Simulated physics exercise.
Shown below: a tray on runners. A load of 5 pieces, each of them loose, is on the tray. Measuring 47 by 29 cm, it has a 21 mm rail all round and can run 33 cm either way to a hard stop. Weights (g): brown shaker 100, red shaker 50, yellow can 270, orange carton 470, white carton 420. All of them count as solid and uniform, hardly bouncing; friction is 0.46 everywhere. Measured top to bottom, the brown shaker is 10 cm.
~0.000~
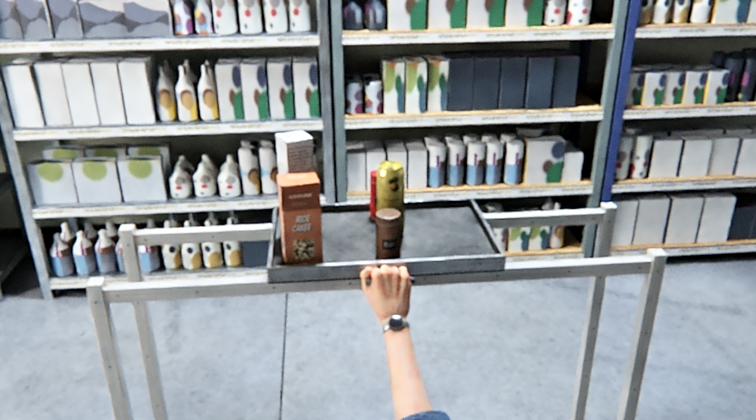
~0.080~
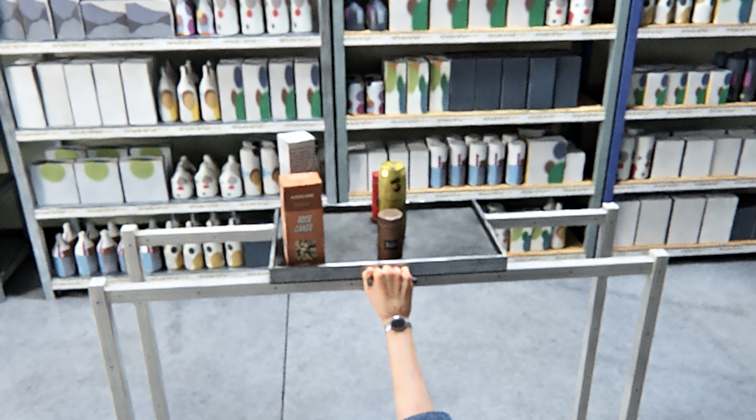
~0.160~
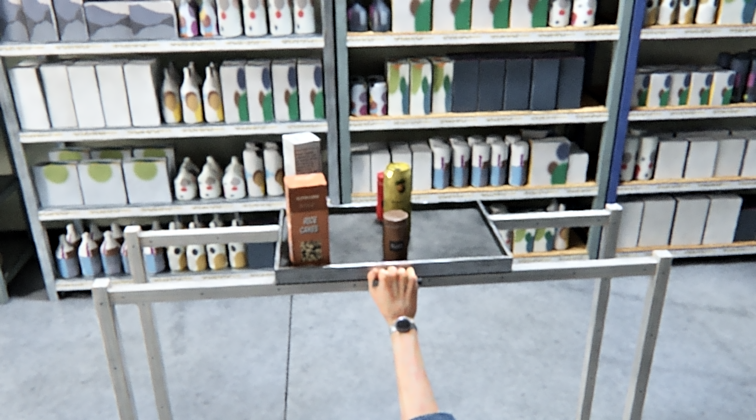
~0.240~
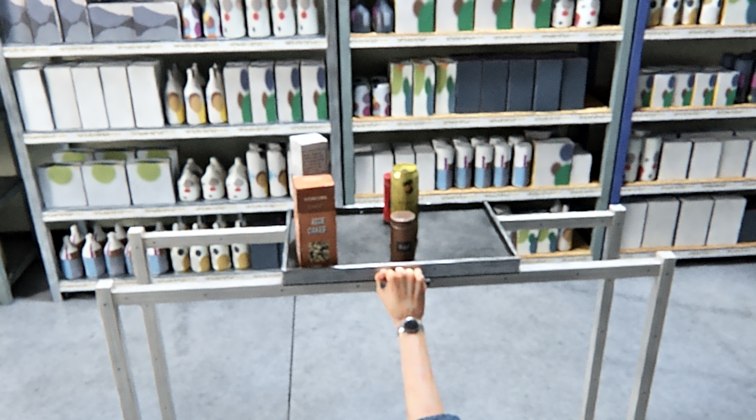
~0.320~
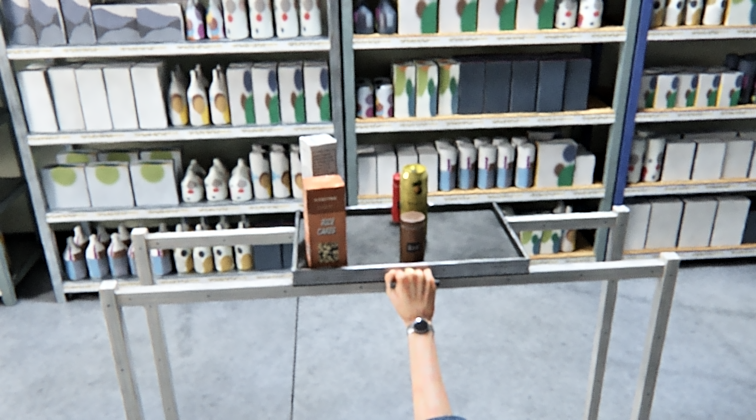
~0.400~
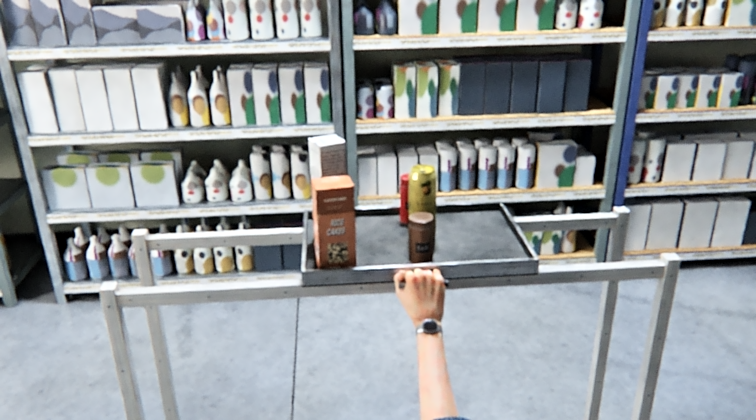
A hand with a wristwatch grips the front rail of a shallow grey tray on a pale frame, seen from slightly above in a warehouse aisle facing stocked shelves. An orange carton stands at the tray's left before a white carton, with a brown shaker, yellow can and red shaker near the middle. At first barely moving, the tray slides slowly right, carrying its upright load.
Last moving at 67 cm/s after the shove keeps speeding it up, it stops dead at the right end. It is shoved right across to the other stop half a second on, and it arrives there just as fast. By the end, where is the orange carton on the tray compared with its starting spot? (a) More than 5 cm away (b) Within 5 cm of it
Within 5 cm of it (b).
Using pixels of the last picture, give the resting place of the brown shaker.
Near (231, 249).
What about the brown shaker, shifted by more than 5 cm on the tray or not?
In the end the brown shaker remains stationary.
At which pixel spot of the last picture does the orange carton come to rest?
It settles at around (148, 234).
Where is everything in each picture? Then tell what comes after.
Tray midway; orange carton (300, 221); brown shaker (388, 235), in the first picture.
Tray midway; yellow can (393, 202), in the second picture.
Tray has slid 1 cm right; brown shaker (395, 236), in the third picture.
Tray has slid 1 cm right; yellow can (405, 203), in the fourth picture.
Tray has slid 3 cm right; brown shaker (412, 238), in the fifth picture.
Tray has slid 5 cm right; orange carton (334, 225); yellow can (422, 205), in the sixth picture.
Around 1.10 s, tray has slid 33 cm right; orange carton shifted 4 cm near (490, 217); red shaker at 15° to upright; yellow can at 11° to upright.
Around 1.40 s, tray has slid 33 cm right; orange carton shifted 4 cm near (491, 217); white carton at 75° to upright; yellow can on its side.
Around 2.40 s, tray has slid 20 cm right; orange carton shifted 4 cm near (427, 221); white carton on its side; yellow can on its side.
Around 3.60 s, tray has slid 33 cm left; orange carton at 5° to upright near (144, 233); white carton on its side; yellow can on its side.
Finally (4.7 s), on their side or leaning hard on the tray, red shaker, yellow can and white carton; the other 2 still in place (within 5 cm). In the last view, orange carton near (148, 234).
